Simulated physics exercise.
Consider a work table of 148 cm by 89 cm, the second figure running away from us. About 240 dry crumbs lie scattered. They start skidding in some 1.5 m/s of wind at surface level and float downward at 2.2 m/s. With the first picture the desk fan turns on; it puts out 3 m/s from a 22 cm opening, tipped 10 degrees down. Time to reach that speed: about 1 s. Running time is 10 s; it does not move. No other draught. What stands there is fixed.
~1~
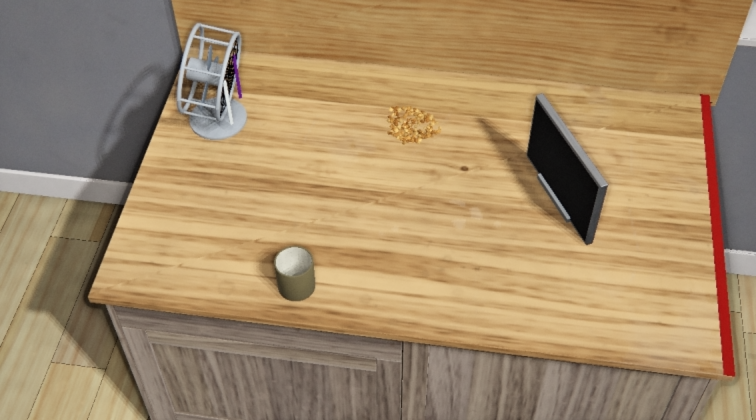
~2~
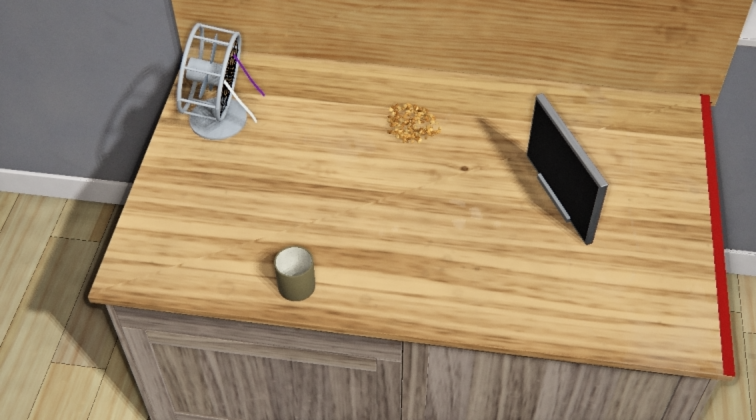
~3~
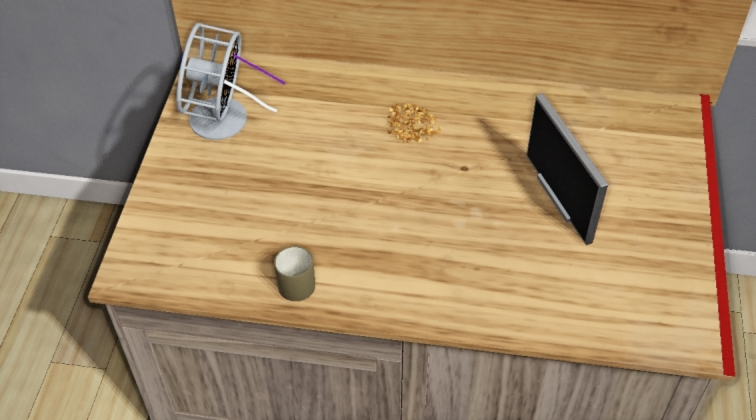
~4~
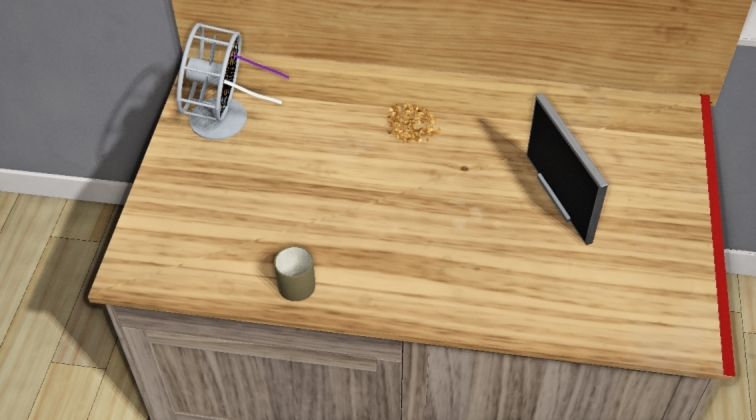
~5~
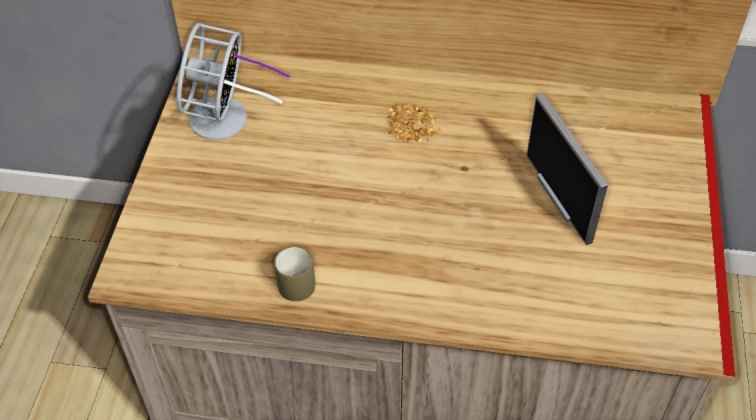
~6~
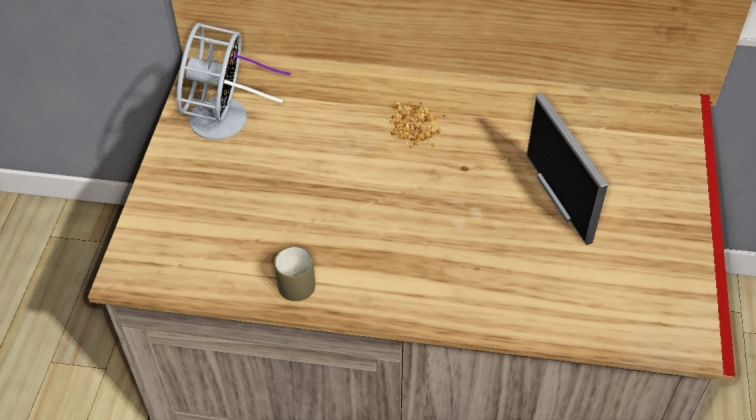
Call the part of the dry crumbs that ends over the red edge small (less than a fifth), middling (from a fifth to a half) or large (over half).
Large.
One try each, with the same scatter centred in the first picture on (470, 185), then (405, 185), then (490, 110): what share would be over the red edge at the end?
0 %, 0 %, 100 %.
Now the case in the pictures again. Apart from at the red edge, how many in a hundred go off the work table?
About 1 %.
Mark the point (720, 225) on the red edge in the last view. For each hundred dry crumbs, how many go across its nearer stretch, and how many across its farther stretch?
Roughly 0 per cent nearer, roughly 90 per cent farther.
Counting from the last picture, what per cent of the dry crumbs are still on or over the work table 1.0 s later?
Close to 10 in a hundred are still there at that time.
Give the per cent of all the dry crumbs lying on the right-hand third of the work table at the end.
It comes out near 5 in a hundred.
Then, 1.0 s after the last picture, 88 % are over the red edge; 82 % have settled or left.
Then, 2.2 s after the last picture, 93 % are over the red edge; 95 % have settled or left.
Then, 4.6 s after the last picture, 93 % are over the red edge; 97 % have settled or left.
Then, 9.1 s after the last picture, at the end, 94 % are over the red edge.
